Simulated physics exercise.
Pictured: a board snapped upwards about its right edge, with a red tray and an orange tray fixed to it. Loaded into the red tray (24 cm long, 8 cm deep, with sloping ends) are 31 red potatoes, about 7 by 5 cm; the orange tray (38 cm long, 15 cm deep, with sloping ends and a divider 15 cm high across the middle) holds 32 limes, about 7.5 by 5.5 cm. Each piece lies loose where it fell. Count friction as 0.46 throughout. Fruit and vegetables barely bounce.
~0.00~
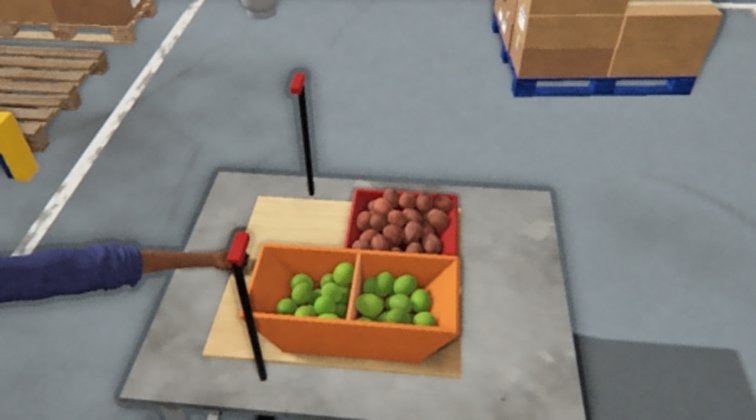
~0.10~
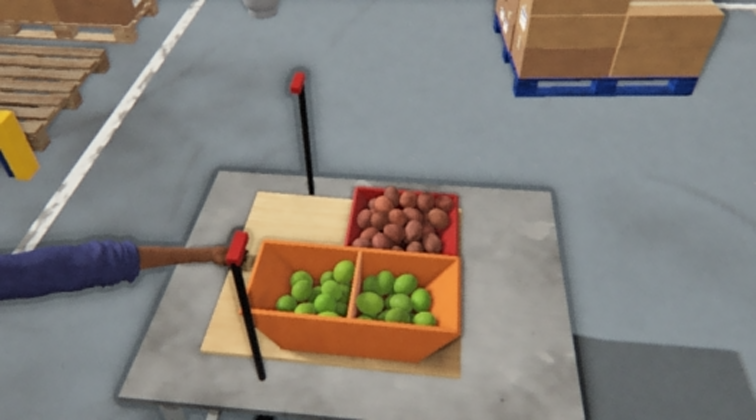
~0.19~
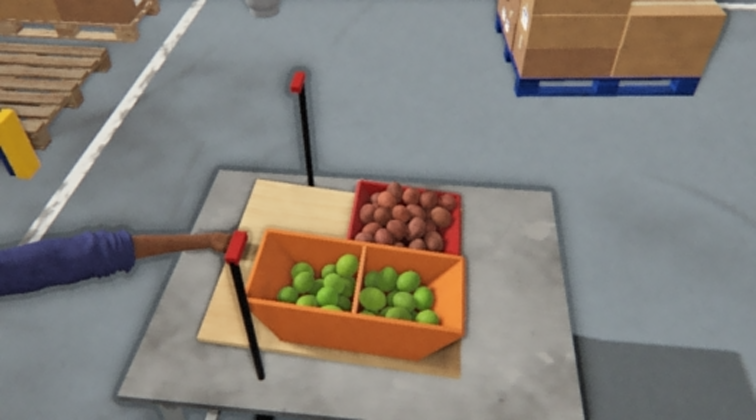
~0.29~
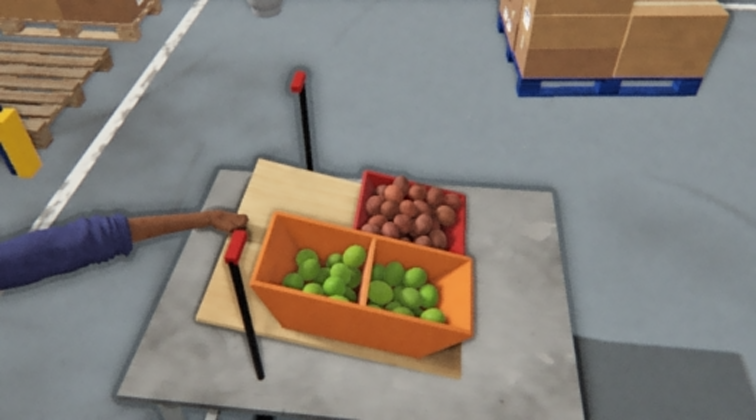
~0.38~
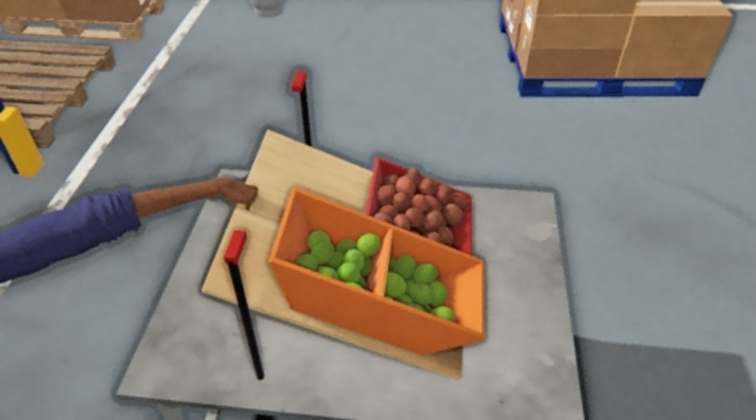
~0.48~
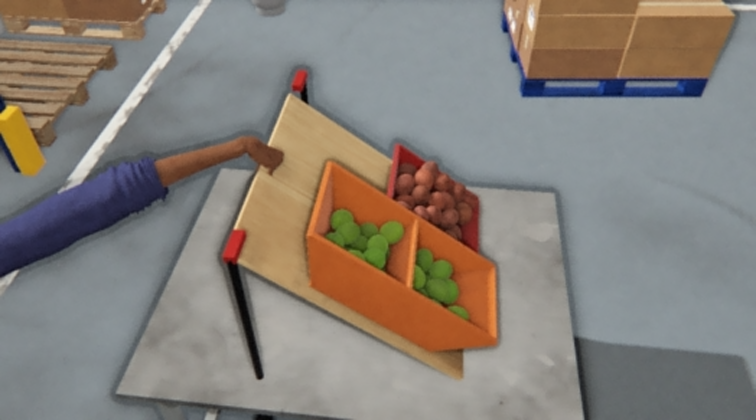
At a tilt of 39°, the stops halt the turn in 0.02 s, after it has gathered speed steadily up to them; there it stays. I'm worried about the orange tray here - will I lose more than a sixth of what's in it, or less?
Its loss falls short of a sixth.
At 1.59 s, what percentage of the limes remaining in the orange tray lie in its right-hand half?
60 per cent or so.
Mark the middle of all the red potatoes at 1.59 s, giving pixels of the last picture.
Around (458, 224).
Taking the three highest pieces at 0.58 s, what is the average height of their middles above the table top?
Roughly 44 centimetres.
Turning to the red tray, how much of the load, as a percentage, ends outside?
Red tray: 30% lost.
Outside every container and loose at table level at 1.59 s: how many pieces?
The number is some 8.
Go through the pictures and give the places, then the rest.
In the first picture (each is followed by its nearest rim corner in this view), orange tray, (456, 331); red tray (its farthest corner), (357, 190); 0° from level; none out.
Orange tray, (457, 331); red tray, (358, 188); 1° from level, in the second picture.
Orange tray, (461, 331); red tray, (361, 181); 6° from level, in the third picture.
Orange tray, (470, 332); red tray, (367, 172); 13° from level, in the fourth picture.
Orange tray, (482, 335); red tray, (379, 159); 23° from level, in the fifth picture.
Orange tray, (496, 340); red tray, (400, 145); 37° from level; none out, in the sixth picture.
After 0.48 s, the board meets the red stops.
After 0.58 s, tilt 39°; red tray 31 in, 0 out and orange tray 32 in, 0 out.
After 0.72 s, tilt 39°; red tray 30 in, 1 out and orange tray 32 in, 0 out.
After 0.98 s, tilt 39°; red tray 24 in, 7 out and orange tray 32 in, 0 out.
When it is over (at 1.59 s), red tray 22 in, 9 out and orange tray 30 in, 2 out. Asked share, 2 of 32, 6 per cent.
